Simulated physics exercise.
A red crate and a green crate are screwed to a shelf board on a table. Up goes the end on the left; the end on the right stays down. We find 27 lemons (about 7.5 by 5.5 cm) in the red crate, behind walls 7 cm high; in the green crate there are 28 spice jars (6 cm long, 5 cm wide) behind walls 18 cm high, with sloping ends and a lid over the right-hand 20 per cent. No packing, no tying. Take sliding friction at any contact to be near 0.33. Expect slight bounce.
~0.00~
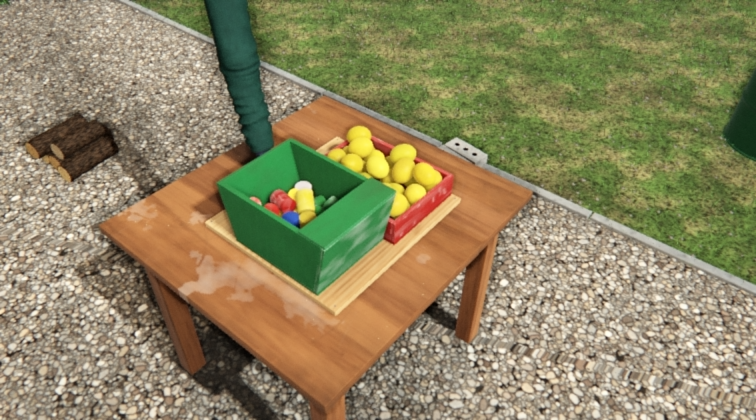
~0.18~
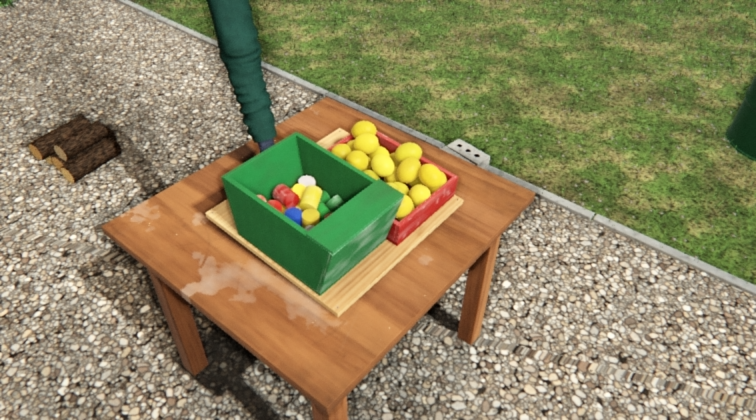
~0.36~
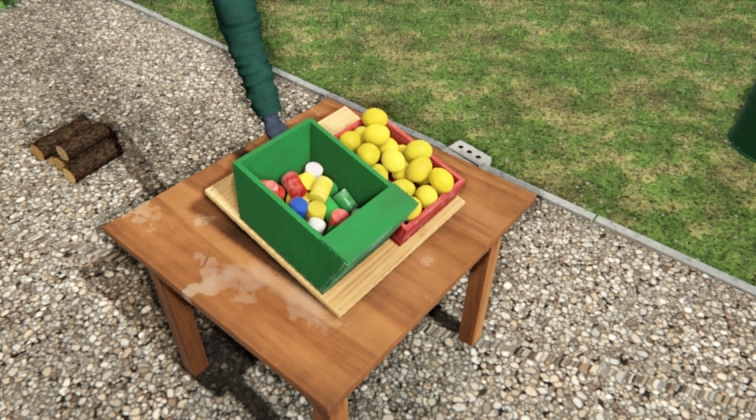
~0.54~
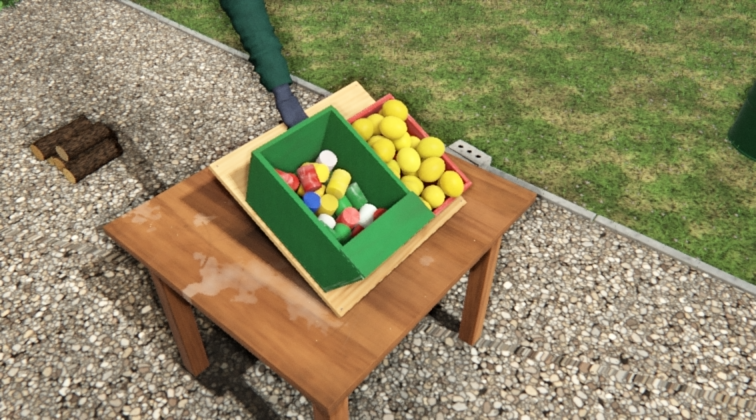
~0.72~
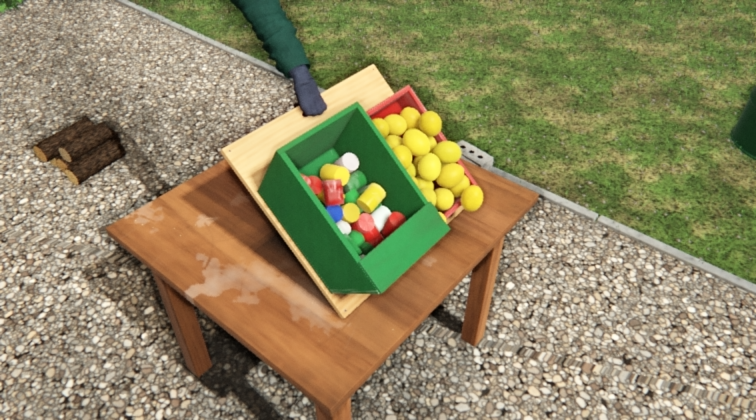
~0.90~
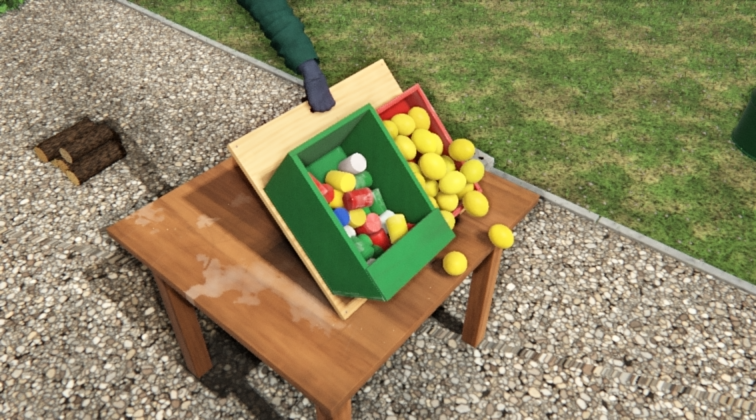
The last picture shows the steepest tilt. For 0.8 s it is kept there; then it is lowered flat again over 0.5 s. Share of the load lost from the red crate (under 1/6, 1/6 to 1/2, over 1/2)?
Half to five sixths remain.
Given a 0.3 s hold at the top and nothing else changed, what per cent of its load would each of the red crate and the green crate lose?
In that case you'd see red crate shed 40 percent of its load and green crate shed 0 percent.
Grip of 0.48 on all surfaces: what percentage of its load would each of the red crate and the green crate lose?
Red crate 40, green crate 0 per cent.
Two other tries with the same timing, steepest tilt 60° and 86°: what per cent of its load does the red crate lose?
40 %, then 80 %.
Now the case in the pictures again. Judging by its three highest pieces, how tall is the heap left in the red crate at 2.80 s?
Around 9 centimetres.
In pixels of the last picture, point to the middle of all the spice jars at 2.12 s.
Centre approx. (328, 244).
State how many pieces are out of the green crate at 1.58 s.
Count for the green crate: Roughly 0.
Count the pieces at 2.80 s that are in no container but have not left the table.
Estimated count: 1.
After 1.20 s, tilt 46°; the red crate is down by 10 of 27 and the green crate has all 28.
After 1.58 s, tilt 46°; the red crate is down by 10 of 27 and the green crate has all 28.
After 2.12 s, tilt 3°; the red crate is down by 10 of 27 and the green crate has all 28.
Final count (at 2.80 s), the red crate is down by 10 of 27 and the green crate has all 28. Asked share, 10 of 27, 37 per cent.
